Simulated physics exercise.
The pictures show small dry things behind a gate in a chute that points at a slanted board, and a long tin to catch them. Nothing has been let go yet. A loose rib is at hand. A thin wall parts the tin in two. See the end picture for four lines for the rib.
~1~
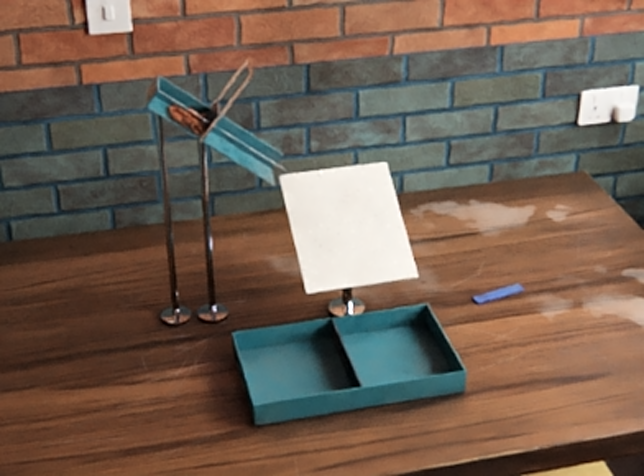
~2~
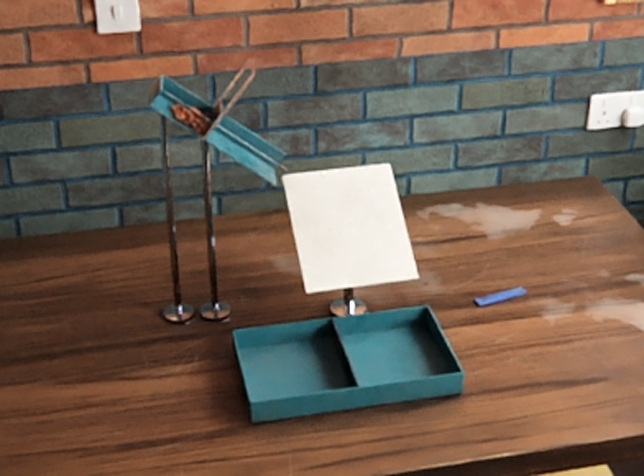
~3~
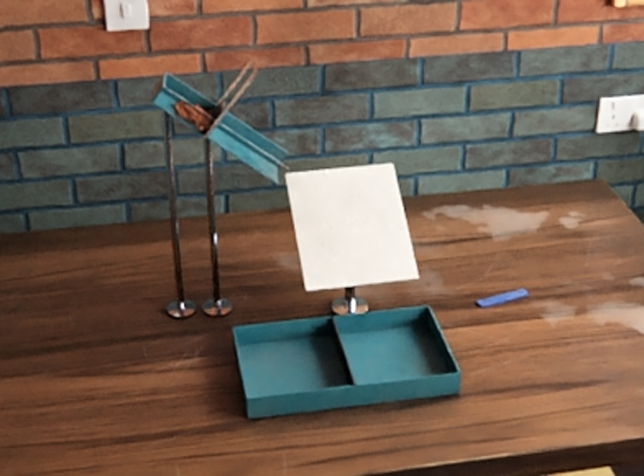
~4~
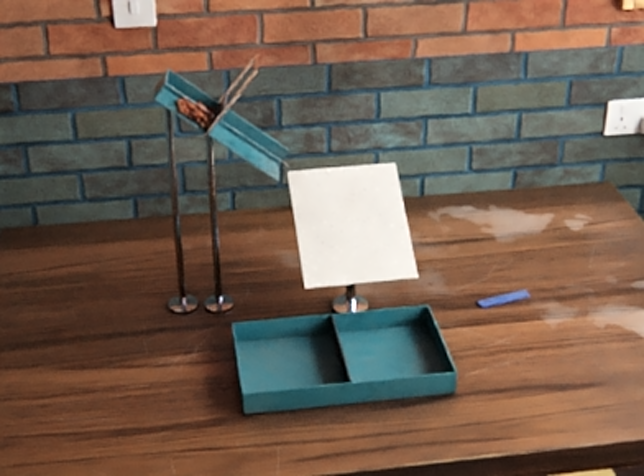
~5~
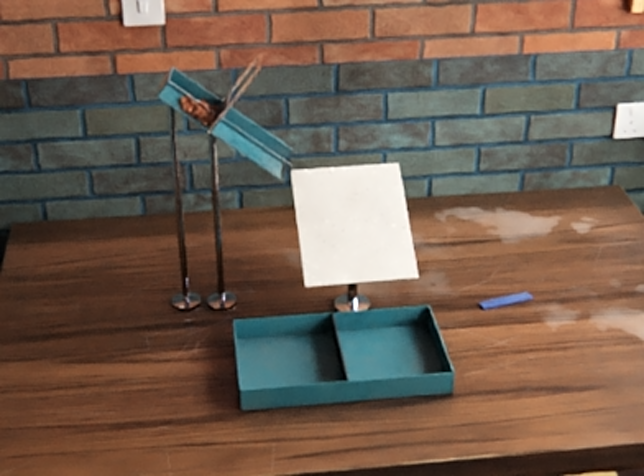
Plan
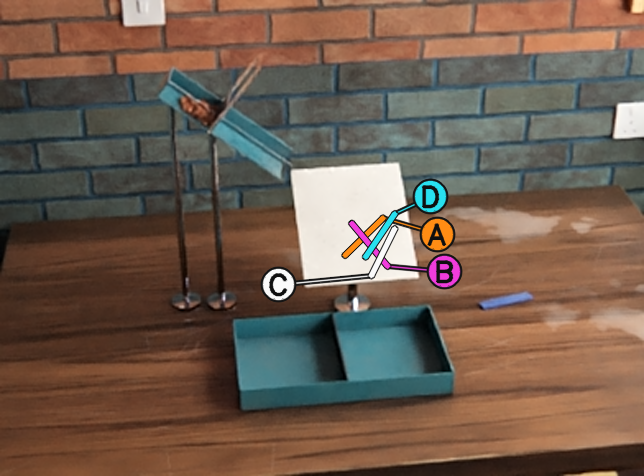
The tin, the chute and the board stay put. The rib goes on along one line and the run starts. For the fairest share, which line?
A works best here.
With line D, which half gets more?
More lands on the right.
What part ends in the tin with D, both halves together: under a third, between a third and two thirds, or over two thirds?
Line D gives over two thirds.
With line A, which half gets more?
Left.
On the marked copy, line A from (383, 218) to (345, 255); line B from (351, 223) to (387, 266); line C from (394, 228) to (371, 275); line D from (394, 213) to (365, 256).
With A, of what is caught, about two thirds in the left half, about a third in the right.
With B, of what is caught, a small part in the left half, nearly all in the right.
With C, of what is caught, a small part in the left half, nearly all in the right.
With D, of what is caught, a small part in the left half, most in the right.
